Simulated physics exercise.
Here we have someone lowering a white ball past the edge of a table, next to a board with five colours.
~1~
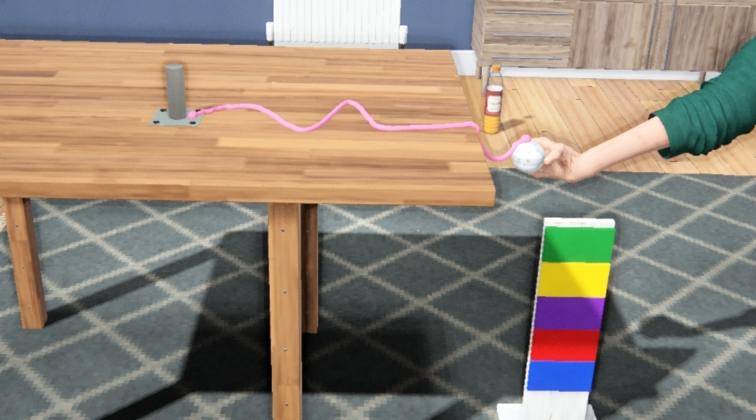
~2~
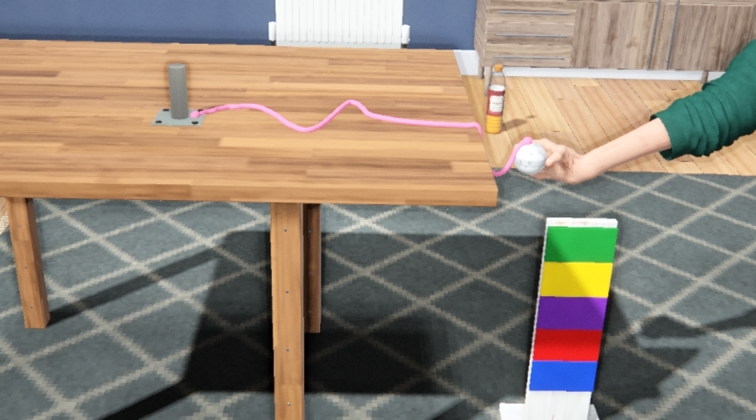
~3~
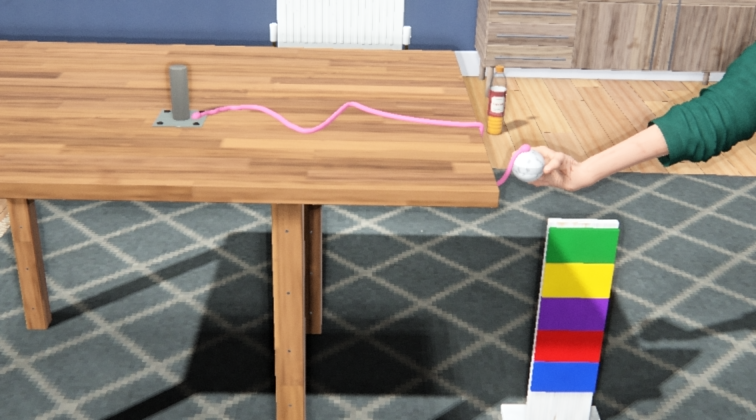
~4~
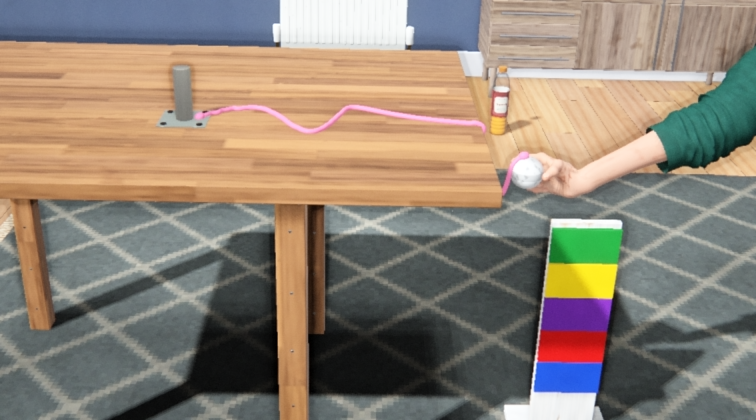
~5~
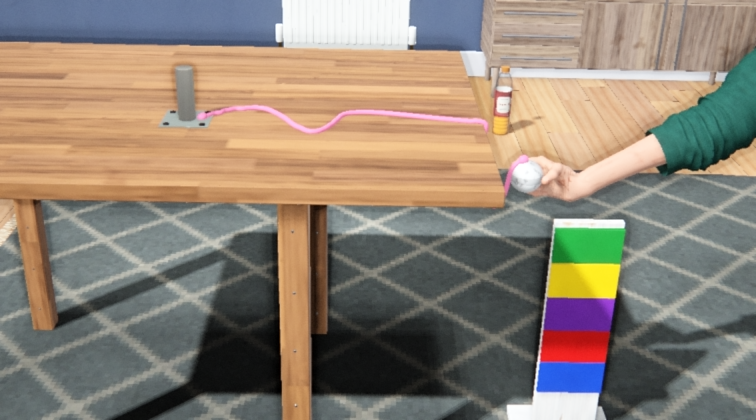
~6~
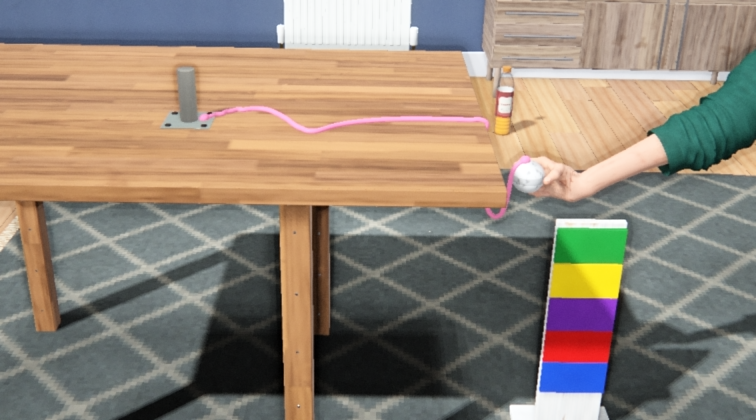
A pink cord tied to a grey post shifts slightly on a wooden table, its curves flattening as a loop sags lower past the right edge, while a hand holds the attached white ball near a colour-striped stand.
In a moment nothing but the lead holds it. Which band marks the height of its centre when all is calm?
Its centre hangs level with the red band.
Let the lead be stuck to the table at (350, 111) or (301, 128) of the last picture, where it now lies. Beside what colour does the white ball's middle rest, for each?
It would be yellow; purple.
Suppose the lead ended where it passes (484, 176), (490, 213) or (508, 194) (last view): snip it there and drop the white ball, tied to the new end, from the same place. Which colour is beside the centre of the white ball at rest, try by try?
Try by try: Green; yellow; purple.
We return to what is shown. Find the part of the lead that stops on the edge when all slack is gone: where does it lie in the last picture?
The one at (432, 119).
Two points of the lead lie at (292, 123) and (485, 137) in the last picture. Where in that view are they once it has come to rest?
They go to (328, 125) and to (485, 198).
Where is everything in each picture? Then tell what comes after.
In the first frame, white ball (529, 156); green (579, 246); yellow (574, 281); purple (569, 314); red (565, 346); blue (561, 377).
In the second frame, white ball (530, 158); lead through (235, 107) (295, 127) (342, 108) (395, 120) (479, 140).
In the third frame, white ball (528, 165).
In the fourth frame, white ball (527, 173); lead through (240, 109) (299, 128) (346, 109) (430, 120) (484, 166).
In the fifth frame, white ball (527, 176).
In the sixth frame, white ball (528, 176); lead through (244, 110) (303, 129) (386, 120) (479, 121) (486, 202).
A little later, ball near (511, 341); level with red.
Next, ball near (444, 353); level with red.
Later still, ball near (484, 358); level with red.
When it is over, ball near (469, 358); level with red. Its middle rests at the red band.
